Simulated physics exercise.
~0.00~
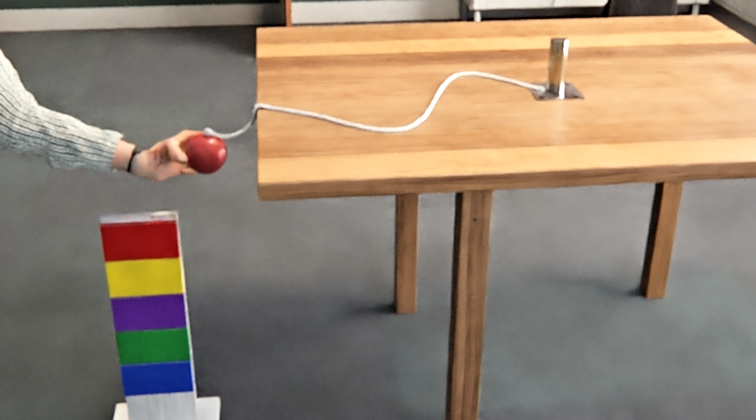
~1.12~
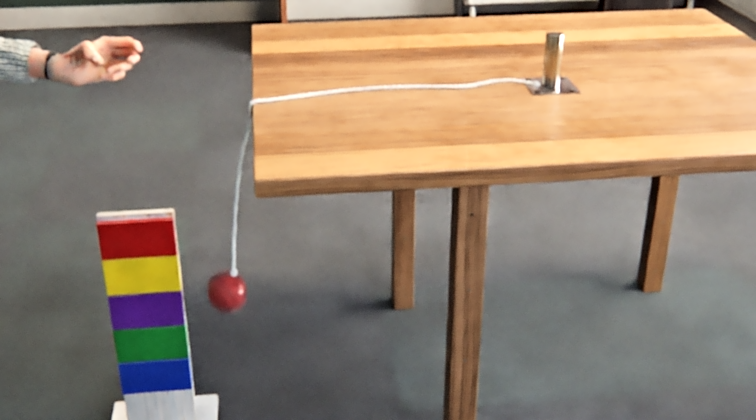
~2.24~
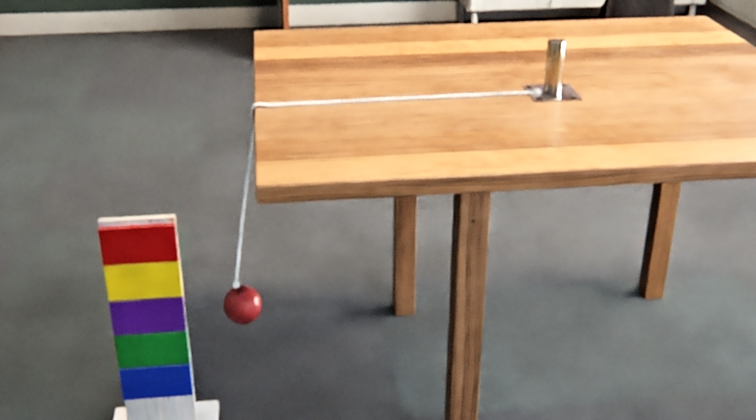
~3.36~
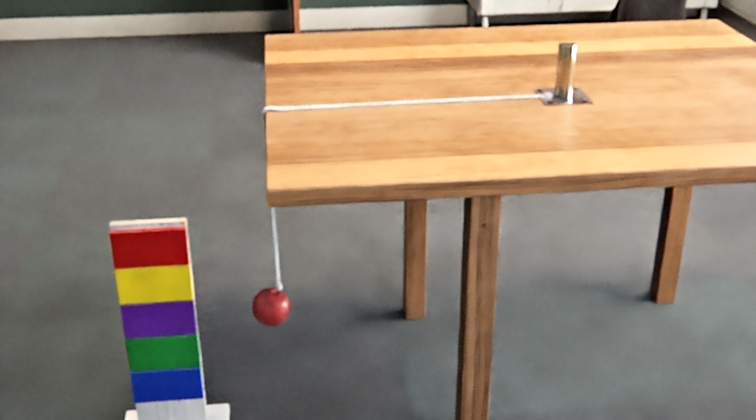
A red apple on a slack white shoelace dropped past the table's edge when a hand let go and drew back, then swung slightly to the right on the taut lace and ended up hanging level with the striped board's purple band.
